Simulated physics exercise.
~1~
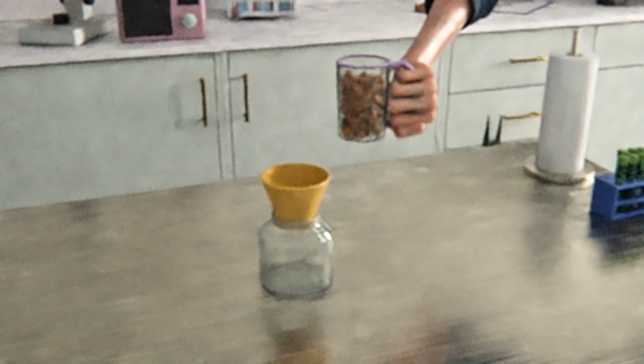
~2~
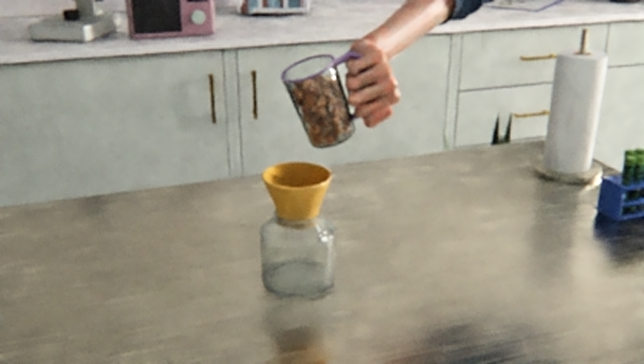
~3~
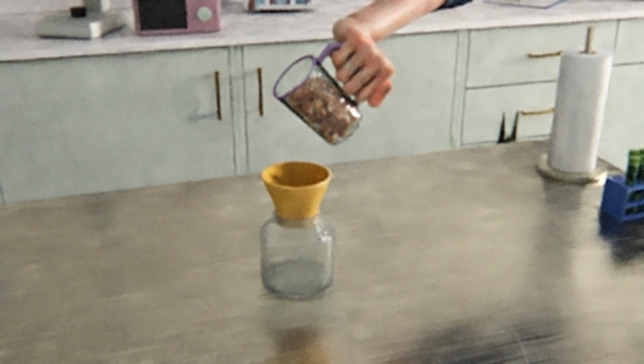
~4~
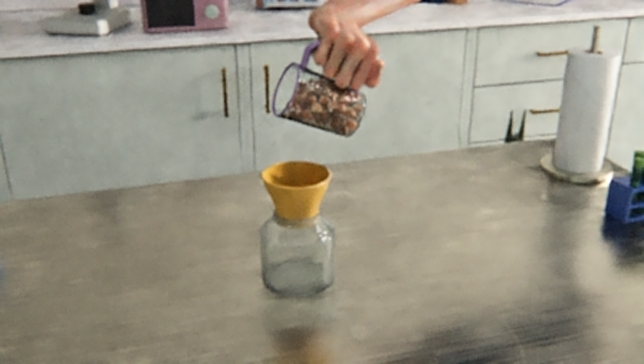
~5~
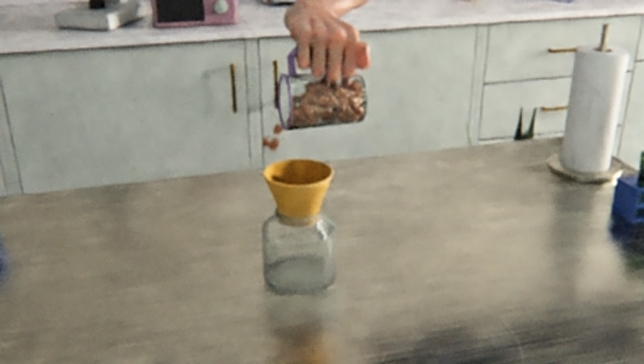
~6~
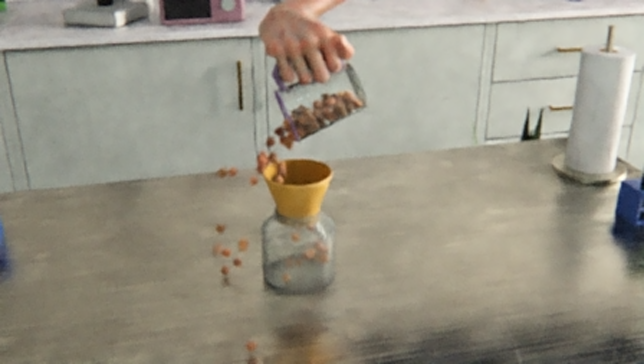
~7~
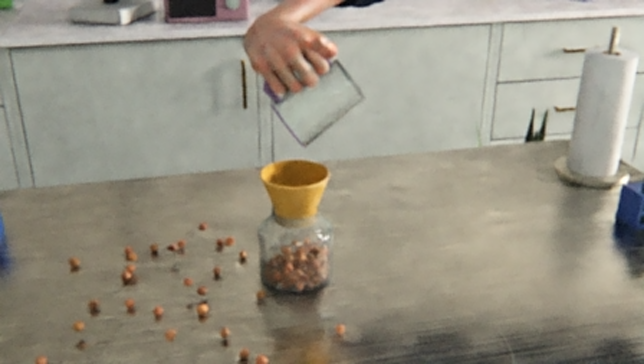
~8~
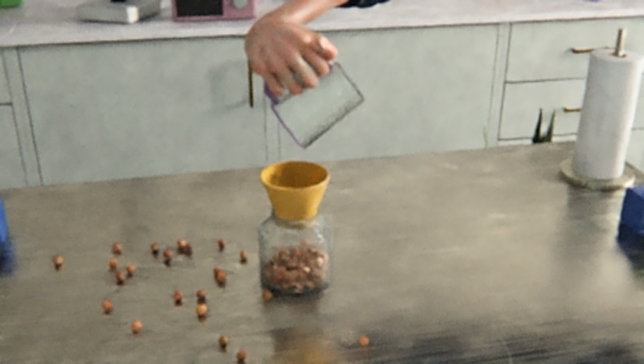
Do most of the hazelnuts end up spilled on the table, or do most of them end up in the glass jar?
Most of the hazelnuts end up in the glass jar. A fair share miss the funnel and lie scattered on the table, while the cup is left empty.
